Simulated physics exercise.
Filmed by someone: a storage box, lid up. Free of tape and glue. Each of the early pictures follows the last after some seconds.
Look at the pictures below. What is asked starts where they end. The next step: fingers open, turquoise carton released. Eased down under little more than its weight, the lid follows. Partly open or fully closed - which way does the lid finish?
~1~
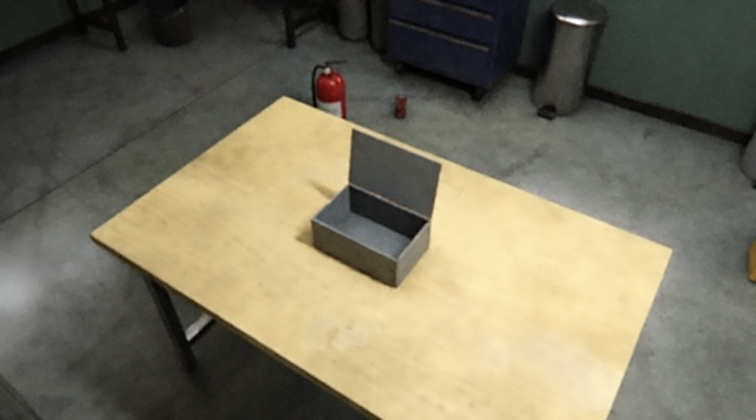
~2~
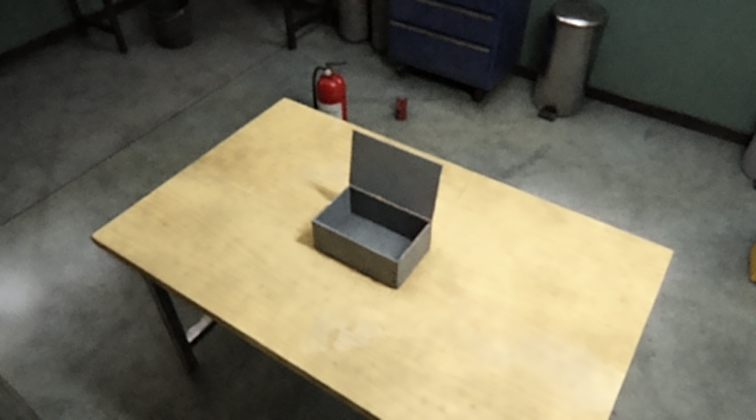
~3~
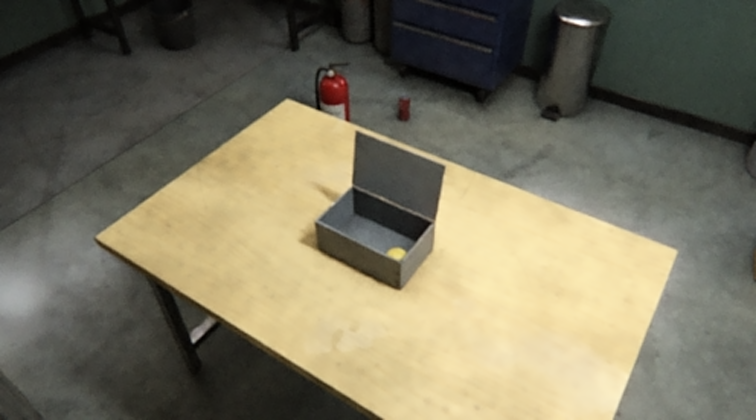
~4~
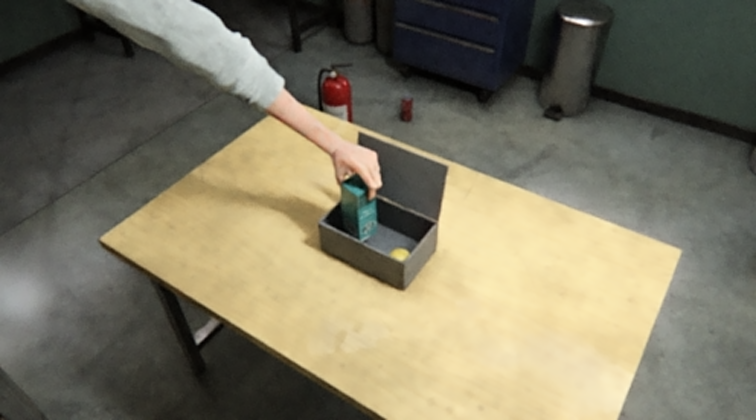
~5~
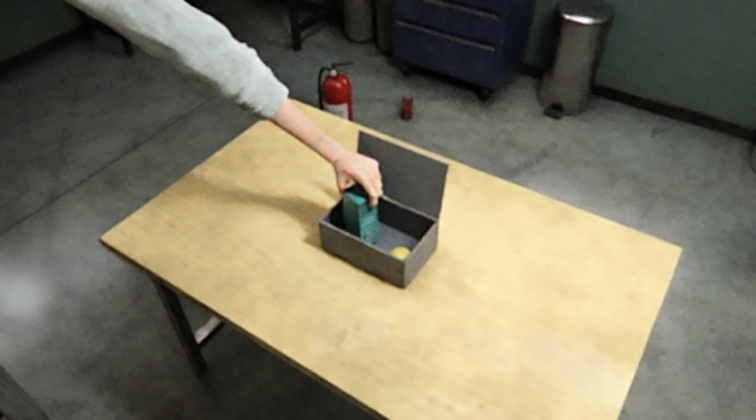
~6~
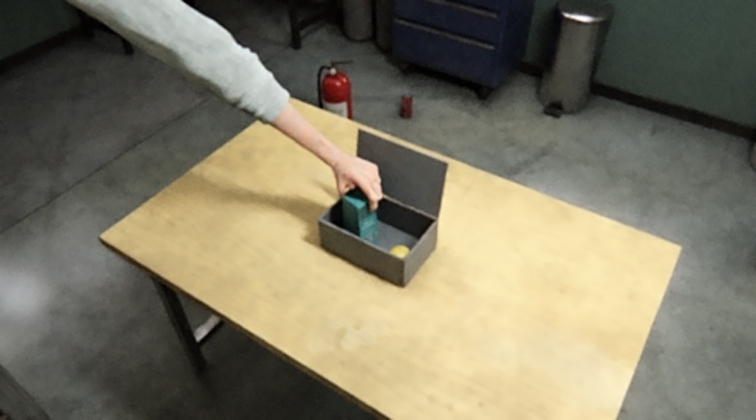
Partly open.
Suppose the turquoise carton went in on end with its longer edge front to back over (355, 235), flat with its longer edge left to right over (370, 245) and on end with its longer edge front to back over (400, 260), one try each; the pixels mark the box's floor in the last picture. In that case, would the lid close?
The lid is kept from lowering the first try, lowers completely the second try and lowers completely the third try.
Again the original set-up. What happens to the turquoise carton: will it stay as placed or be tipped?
By the end the turquoise carton has kept its angle.
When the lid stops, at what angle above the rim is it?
I'd say roughly 40 degrees above the rim.
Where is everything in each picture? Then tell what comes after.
In the first picture, the last thing is not in view yet.
In the second picture, the last thing is not in view yet.
In the third picture, the last thing is not in view yet.
The fourth picture shows on its way; turquoise carton (359, 208).
The fifth picture shows on its way; turquoise carton (360, 216).
The sixth picture shows put in, still held; turquoise carton (360, 219).
Then, 1.30 s later than the last frame, lid 81° above the rim.
Then, 1.60 s later than the last frame, lid 56° above the rim.
Then, 3.10 s later than the last frame, lid 42° above the rim.
When it is over, lid 42° above the rim; both as before. End places, in pixels of the last picture, turquoise carton near (357, 221).
